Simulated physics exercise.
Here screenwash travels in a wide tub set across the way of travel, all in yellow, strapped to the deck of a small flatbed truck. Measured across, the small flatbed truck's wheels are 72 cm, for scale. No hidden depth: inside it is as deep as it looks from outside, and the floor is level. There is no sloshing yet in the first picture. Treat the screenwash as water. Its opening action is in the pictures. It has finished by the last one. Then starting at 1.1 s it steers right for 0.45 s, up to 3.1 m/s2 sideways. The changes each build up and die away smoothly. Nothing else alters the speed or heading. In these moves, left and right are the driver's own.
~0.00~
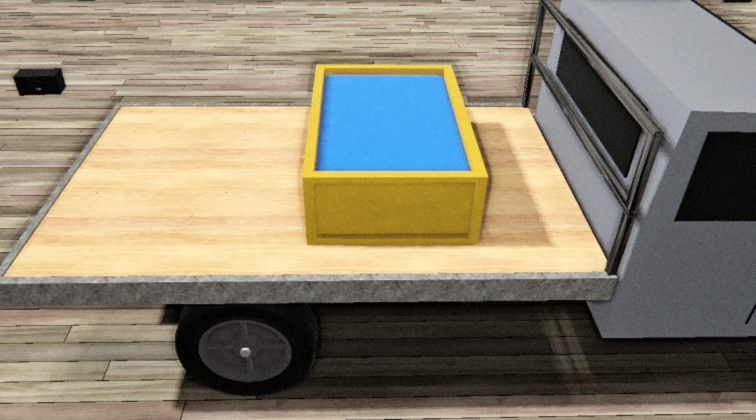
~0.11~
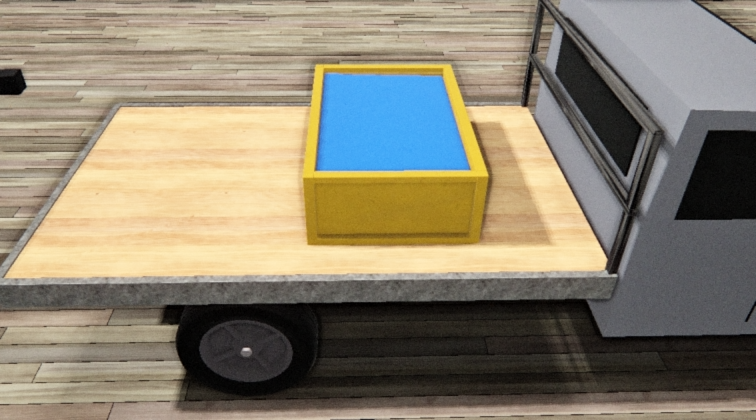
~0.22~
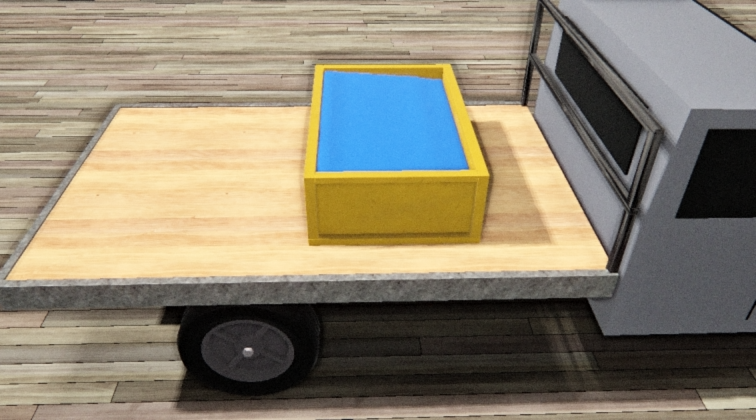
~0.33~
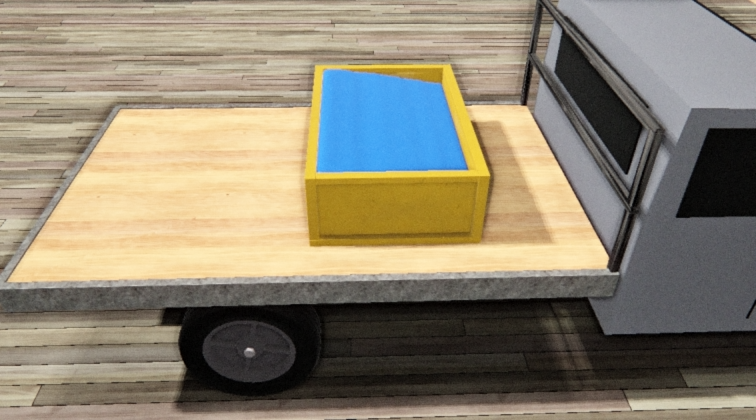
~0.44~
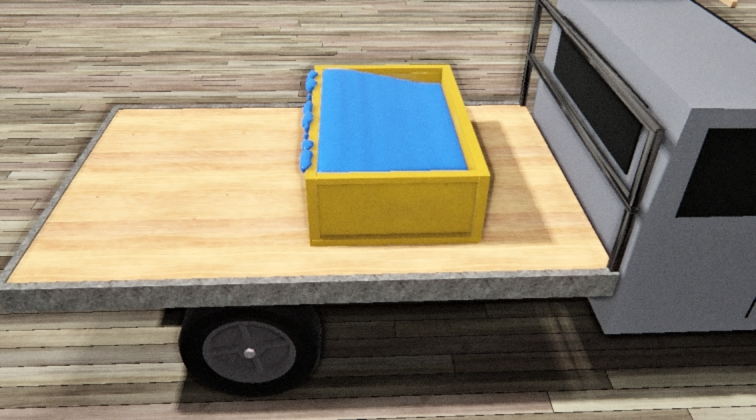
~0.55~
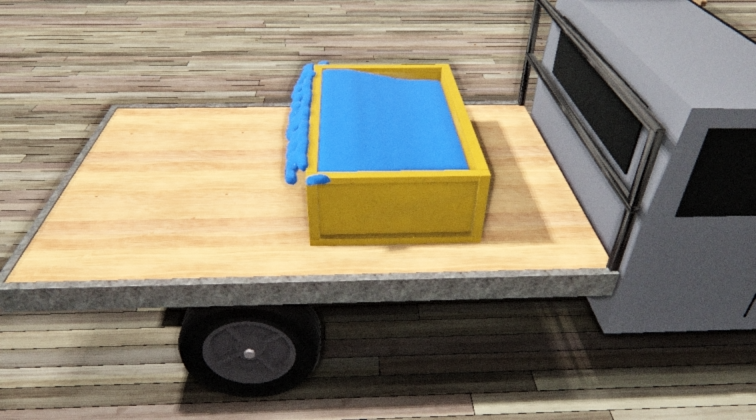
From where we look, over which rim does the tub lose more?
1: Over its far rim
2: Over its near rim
(1) Over its far rim.
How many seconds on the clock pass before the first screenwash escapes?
Around 0.8 seconds.
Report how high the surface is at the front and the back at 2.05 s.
Front 36 cm, back 28 cm.
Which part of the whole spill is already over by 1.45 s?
By that time, around 0 percent of it is out.
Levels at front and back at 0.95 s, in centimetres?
Close to 38 cm at the front end and 26 cm at the back end.
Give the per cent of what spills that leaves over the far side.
About 60 percent.
By 0.95 s it stands 26 cm high behind and 37 cm in front; 1 per cent has gone over the left end.
By 1.45 s it stands 40 cm high behind and 29 cm in front; 1 per cent has gone mostly over the left end, some over the right end.
By 2.05 s it stands 27 cm high behind and 36 cm in front; 13 per cent has gone mostly over the far side, some over the left end.
By 4.53 s 21 per cent has gone over the far side, a little elsewhere; the far side has passed 12 per cent and the near side 4.
